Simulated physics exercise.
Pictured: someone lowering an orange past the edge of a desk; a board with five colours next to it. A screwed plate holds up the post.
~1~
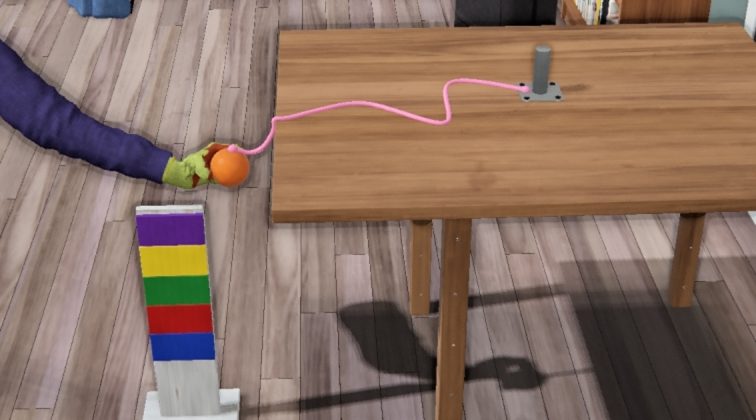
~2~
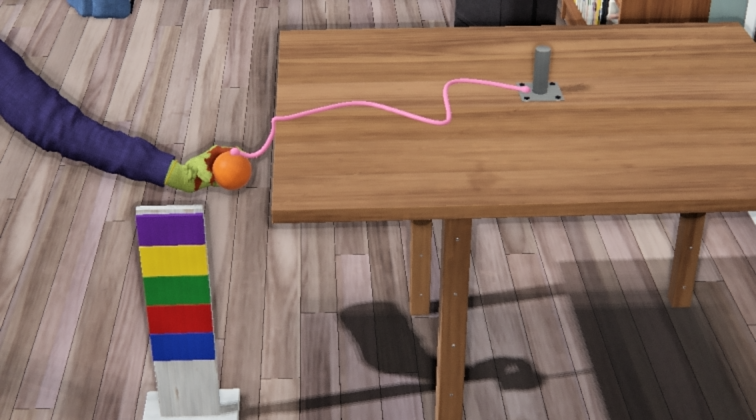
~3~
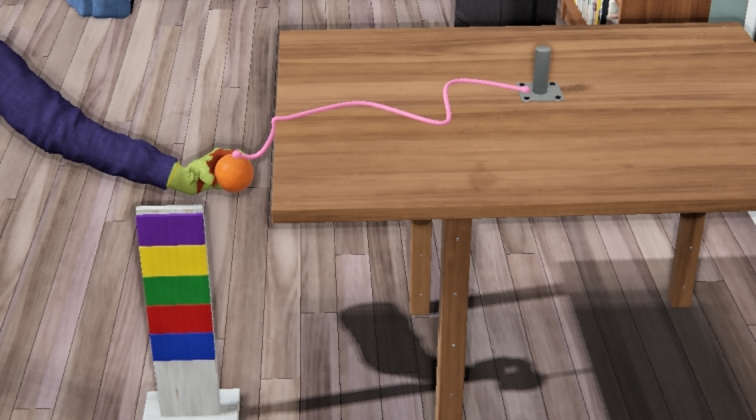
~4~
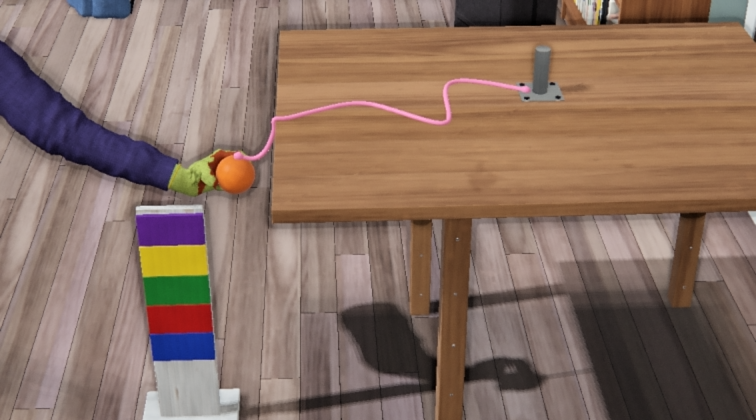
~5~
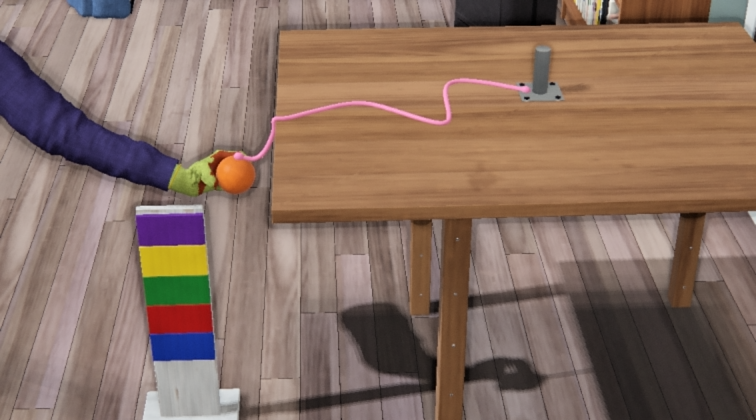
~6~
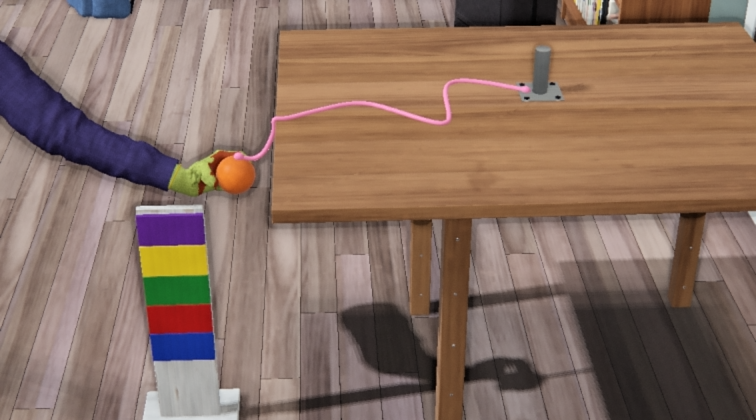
A purple-sleeved arm with a greenish hand reaches in from the left of a room with a wooden plank floor, seen from slightly above. It holds an orange ball beside a wooden table, above a board striped purple, yellow, green, red and blue, with a pink cord winding across the tabletop to a grey post on a screwed plate. The hand and ball shift very slightly down and right, then stay still.
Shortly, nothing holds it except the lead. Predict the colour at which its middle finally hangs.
Prediction: Green.
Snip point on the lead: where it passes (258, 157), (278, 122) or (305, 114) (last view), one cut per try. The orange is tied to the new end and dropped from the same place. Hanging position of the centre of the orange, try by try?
The pixels come out at around (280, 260), (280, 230) and (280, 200), one per try.
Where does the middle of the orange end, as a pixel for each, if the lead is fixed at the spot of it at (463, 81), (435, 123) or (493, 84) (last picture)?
Those spots come out as (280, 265), (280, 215) and (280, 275).
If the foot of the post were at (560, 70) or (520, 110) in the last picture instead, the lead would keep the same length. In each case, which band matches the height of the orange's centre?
Result 1: Yellow. Result 2: Red.
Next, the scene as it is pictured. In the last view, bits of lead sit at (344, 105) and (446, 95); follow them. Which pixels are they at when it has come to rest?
First one: (276, 147); second one: (421, 103).
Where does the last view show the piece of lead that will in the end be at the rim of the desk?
You'll find it close to (368, 104).
Soon after, orange near (278, 270); level with green.
Then, orange near (282, 279); level with green.
At rest, orange near (280, 281); level with green. Its middle rests at the green band.
